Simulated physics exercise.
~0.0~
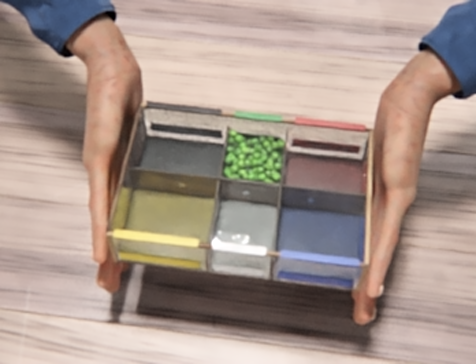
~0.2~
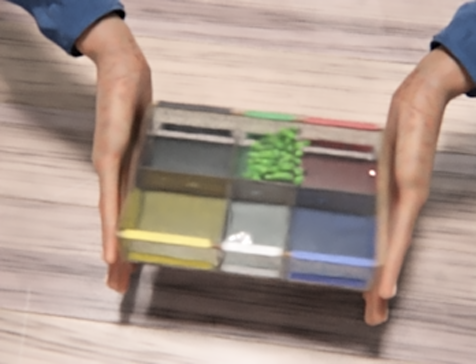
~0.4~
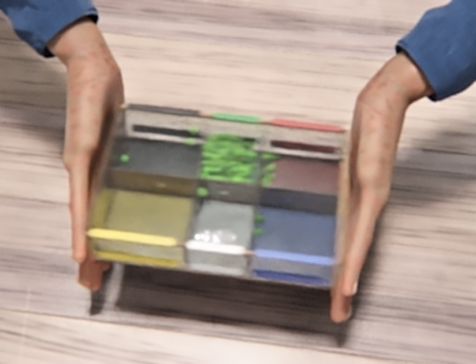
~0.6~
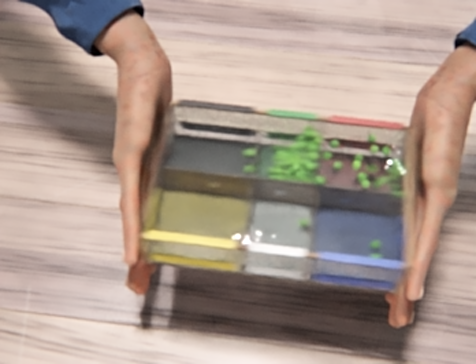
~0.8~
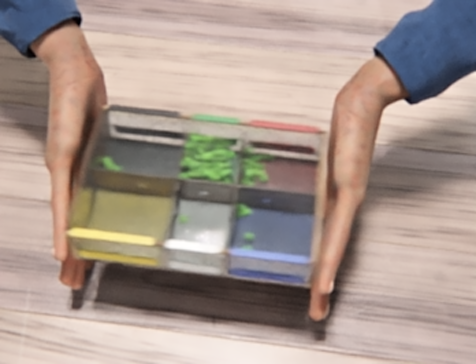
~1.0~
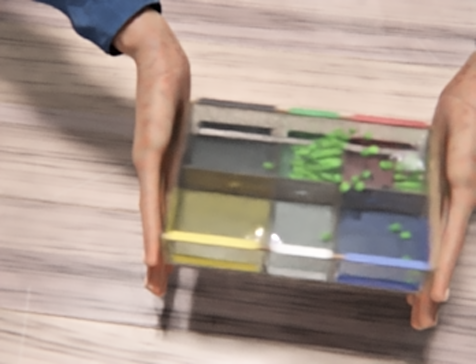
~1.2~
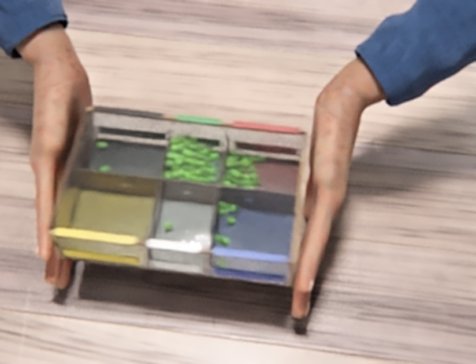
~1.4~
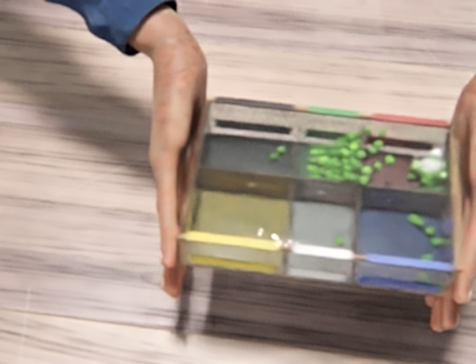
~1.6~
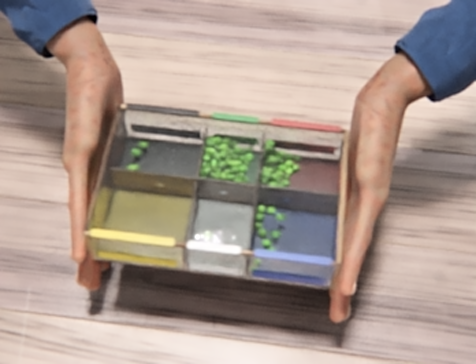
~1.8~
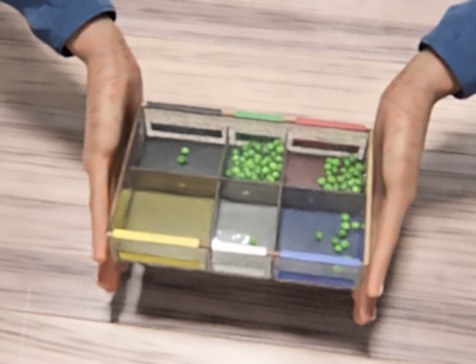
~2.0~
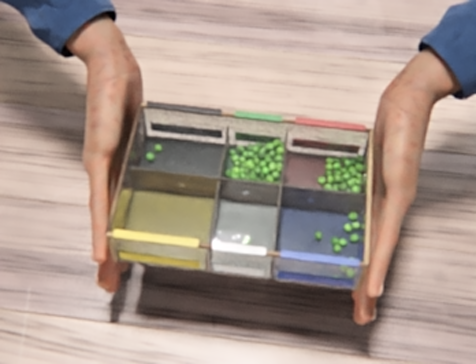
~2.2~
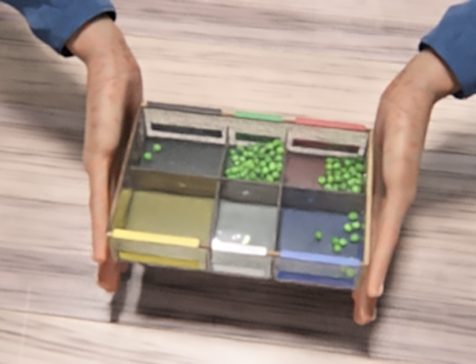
A clear-lidded box of six compartments, held by two hands in blue sleeves above a pale wood-grain table, is seen from above. Small green peas fill the top middle compartment, with black and red ones beside it and yellow, white and blue ones below. The hands shake the box right and left repeatedly, in swings that widen and then shrink. Peas spill mostly into the red compartment, with some reaching blue and a few black. The box stops where it began, most peas still in the middle, many in red, and yellow and white looking empty.
